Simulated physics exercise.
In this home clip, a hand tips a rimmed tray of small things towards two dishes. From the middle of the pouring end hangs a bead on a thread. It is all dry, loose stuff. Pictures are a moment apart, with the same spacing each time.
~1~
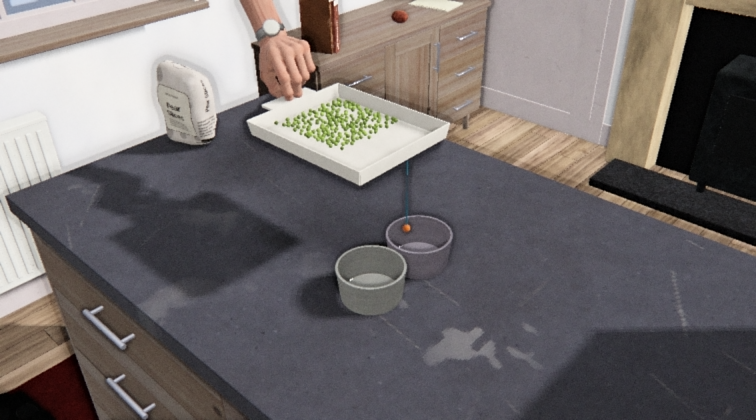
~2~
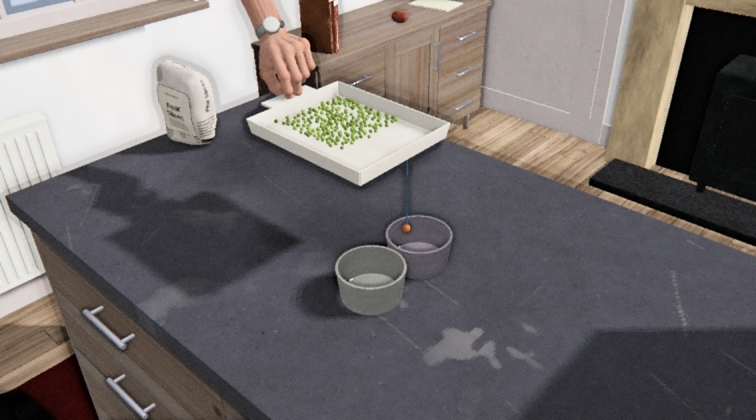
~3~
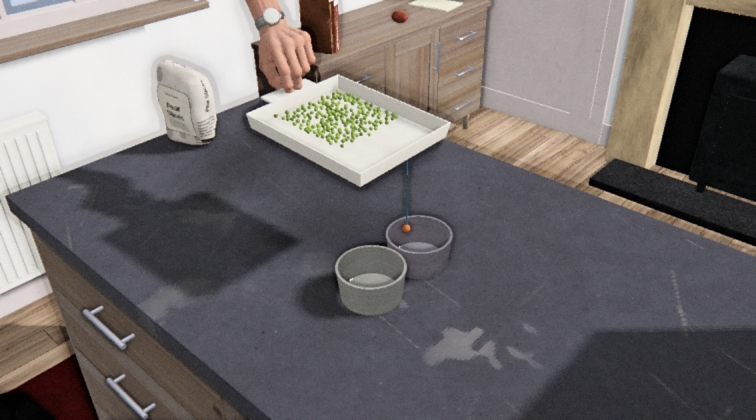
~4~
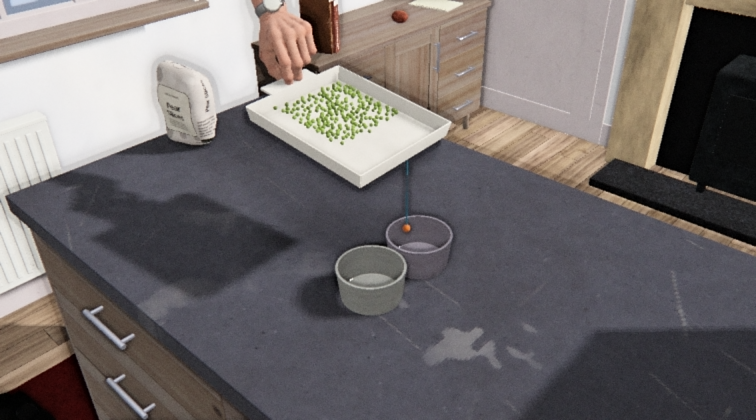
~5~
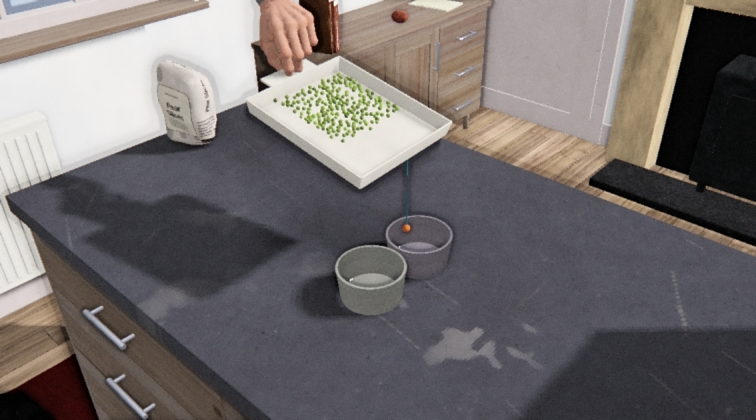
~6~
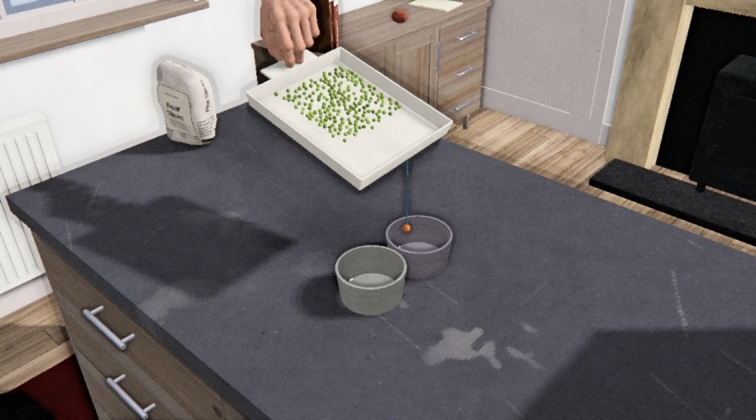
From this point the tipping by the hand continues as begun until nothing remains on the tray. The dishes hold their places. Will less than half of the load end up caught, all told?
Most reaches the dishes.
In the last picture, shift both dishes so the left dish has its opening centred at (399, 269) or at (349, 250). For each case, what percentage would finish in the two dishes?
Roughly 90% on the first try and 10% on the second.
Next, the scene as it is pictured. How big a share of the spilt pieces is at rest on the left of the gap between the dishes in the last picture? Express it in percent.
Left share: Some 10 per cent.
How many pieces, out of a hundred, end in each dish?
Left dish 90, right dish 0 %.
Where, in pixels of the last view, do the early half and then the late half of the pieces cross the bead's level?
Early half: (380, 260); late half: (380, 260).
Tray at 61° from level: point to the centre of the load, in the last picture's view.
Roughly at (381, 170).
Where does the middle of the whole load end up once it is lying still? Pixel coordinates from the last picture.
Close to (372, 293) in the last view.
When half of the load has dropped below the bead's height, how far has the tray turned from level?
I'd say it is tilted about 105°.
Shortly afterwards, tray tipped steeply; all but a few on the tray; only a few in the left dish; only a few outside both; only a few in the air.
Next, tray tipped right over; near half on the tray; near a quarter in the left dish; only a few outside both; near a quarter in the air.
Some moments later, tray tipped past a quarter turn; the bulk in the left dish; a little outside both.
In the end, tray tipped past a quarter turn; the bulk in the left dish; none at all in the right dish; a little outside both.
